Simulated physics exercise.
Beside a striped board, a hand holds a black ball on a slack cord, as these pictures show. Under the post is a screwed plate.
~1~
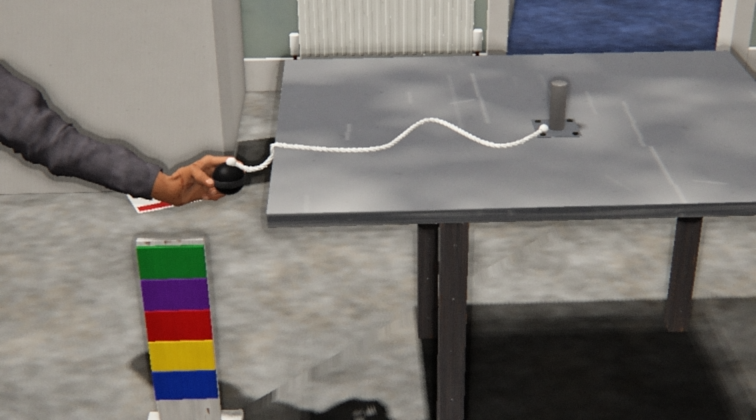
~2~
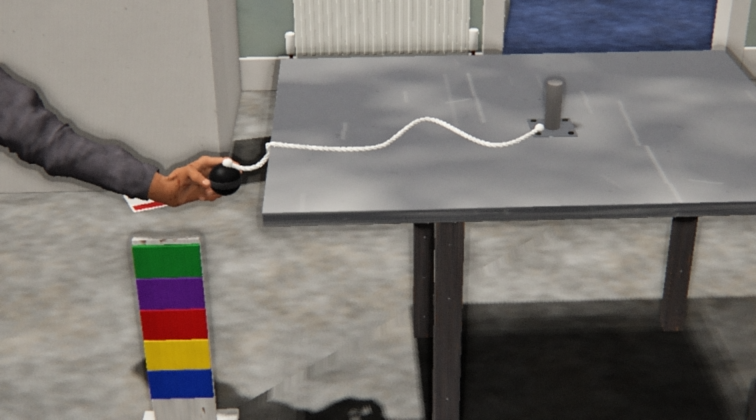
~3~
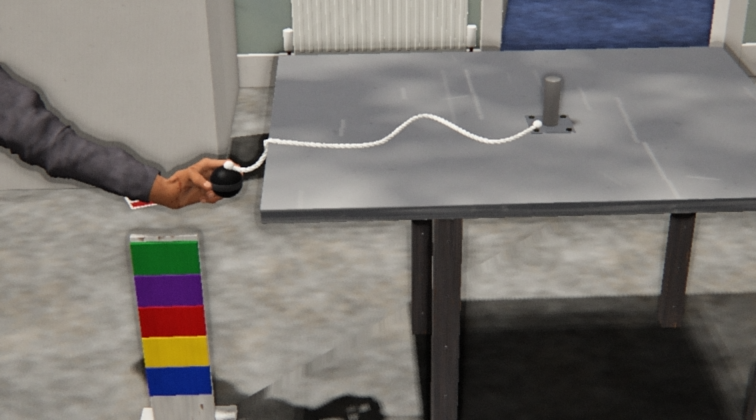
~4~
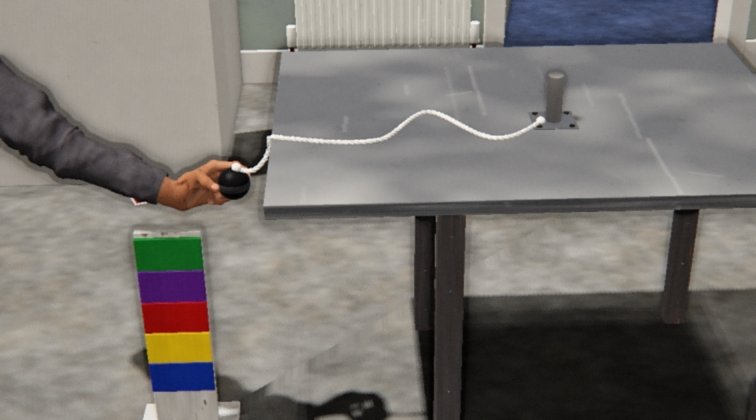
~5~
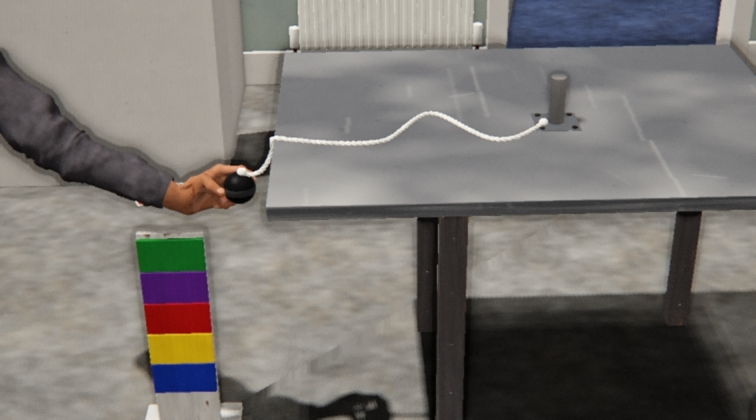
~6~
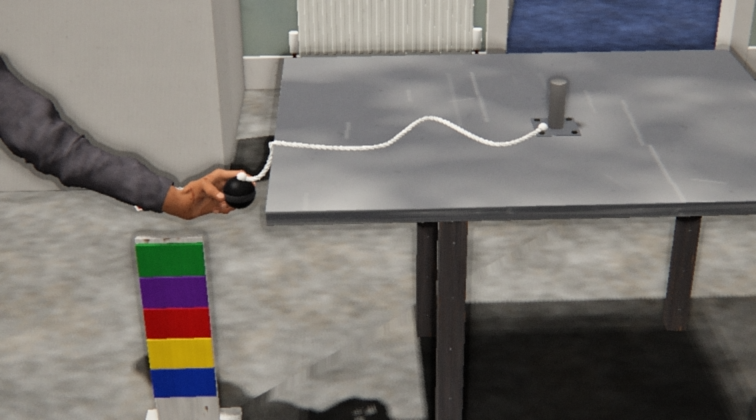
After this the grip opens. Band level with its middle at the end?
Purple band.
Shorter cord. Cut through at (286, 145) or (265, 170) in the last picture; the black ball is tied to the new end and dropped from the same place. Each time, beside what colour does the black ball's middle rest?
Above them all; green.
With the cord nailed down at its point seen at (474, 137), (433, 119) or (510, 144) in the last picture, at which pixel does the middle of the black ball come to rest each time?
Near (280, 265), then (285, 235), then (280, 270).
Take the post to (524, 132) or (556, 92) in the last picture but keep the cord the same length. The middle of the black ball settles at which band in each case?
In turn, red and then green.
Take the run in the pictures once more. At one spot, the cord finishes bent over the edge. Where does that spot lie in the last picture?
Position: Approx. (354, 149).
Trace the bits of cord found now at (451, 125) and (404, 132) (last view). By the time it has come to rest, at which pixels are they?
About (412, 132), and the other about (338, 135).
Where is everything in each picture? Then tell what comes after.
In the first frame, black ball (229, 178); green (171, 263); purple (175, 296); red (179, 326); yellow (182, 357); blue (185, 386).
In the second frame, black ball (225, 179); cord through (522, 139) (463, 134) (409, 127) (364, 149) (289, 146).
In the third frame, black ball (226, 181).
In the fourth frame, black ball (234, 183); cord through (523, 132) (464, 127) (411, 120) (365, 142) (291, 139).
In the fifth frame, black ball (239, 188).
In the sixth frame, black ball (239, 192); cord through (525, 138) (467, 134) (413, 126) (367, 148) (293, 145).
Soon after, ball near (309, 268); level with purple.
After that, ball near (276, 284); level with purple.
In the end, ball near (274, 283); level with purple. The purple one.
